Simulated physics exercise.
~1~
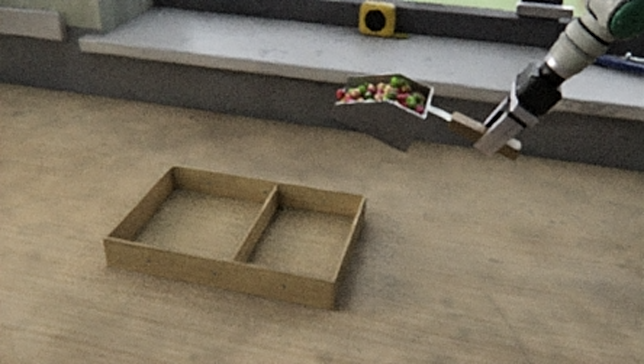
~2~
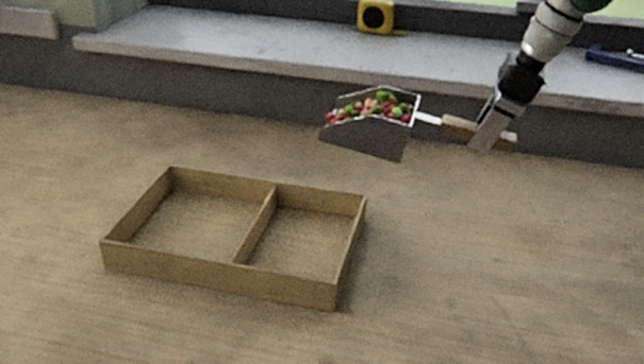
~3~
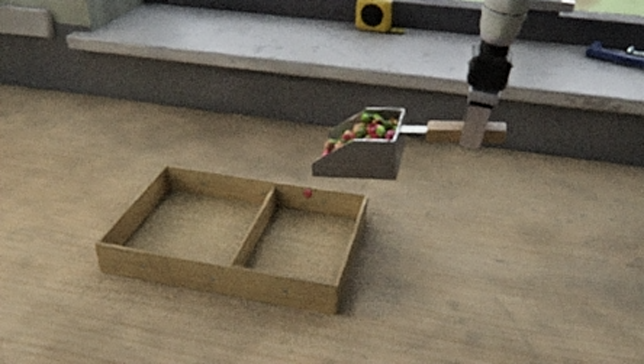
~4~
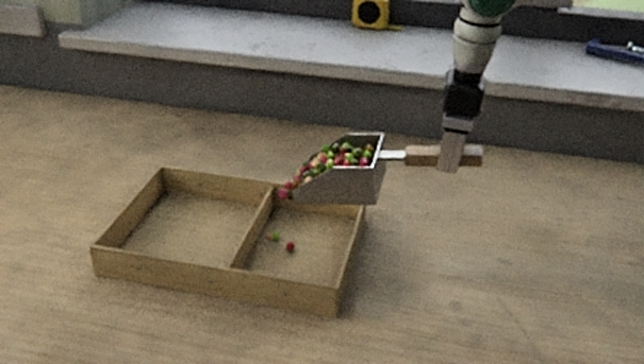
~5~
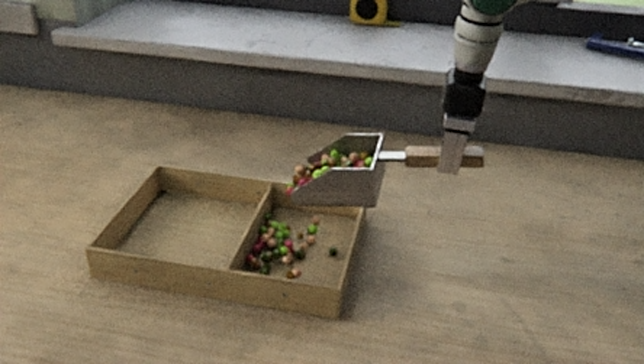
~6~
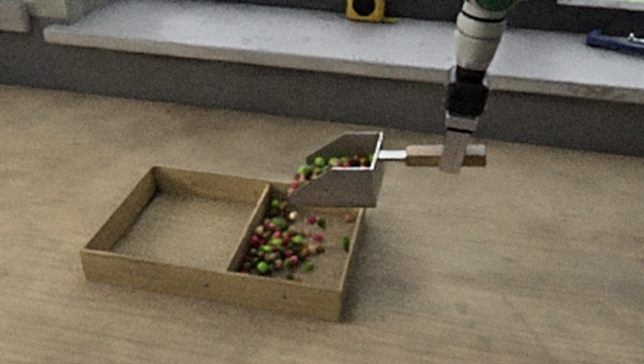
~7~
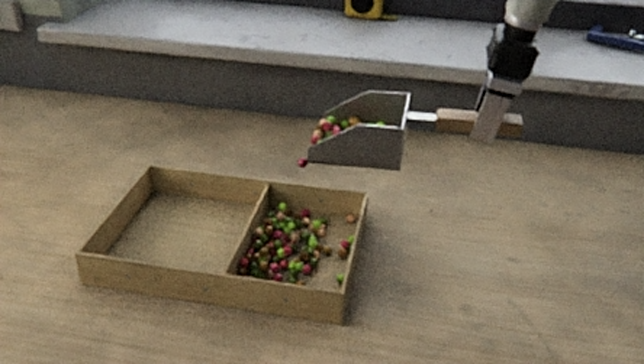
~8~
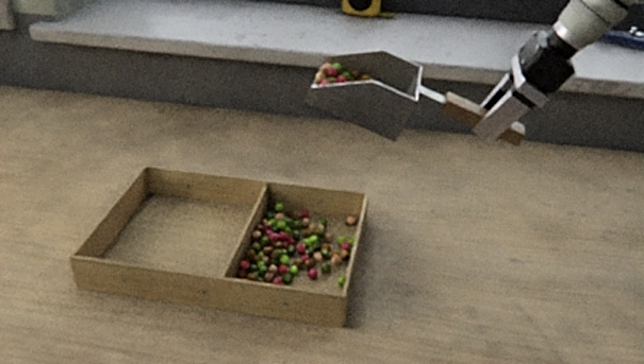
The clip opens with a robot arm holding a metal scoop of red and green round sweets above a wooden table, where a divided tray sits near a windowsill. The arm swings the scoop down and left, tipping its open front toward the tray as a first sweet drops. It stops low over the right-hand part, and the sweets pour over the lip and pile up there. The arm then lifts the scoop away to the right and tilts it back. Finally, the scoop hangs above with some sweets still inside, while many lie in the right part and the left stays empty.
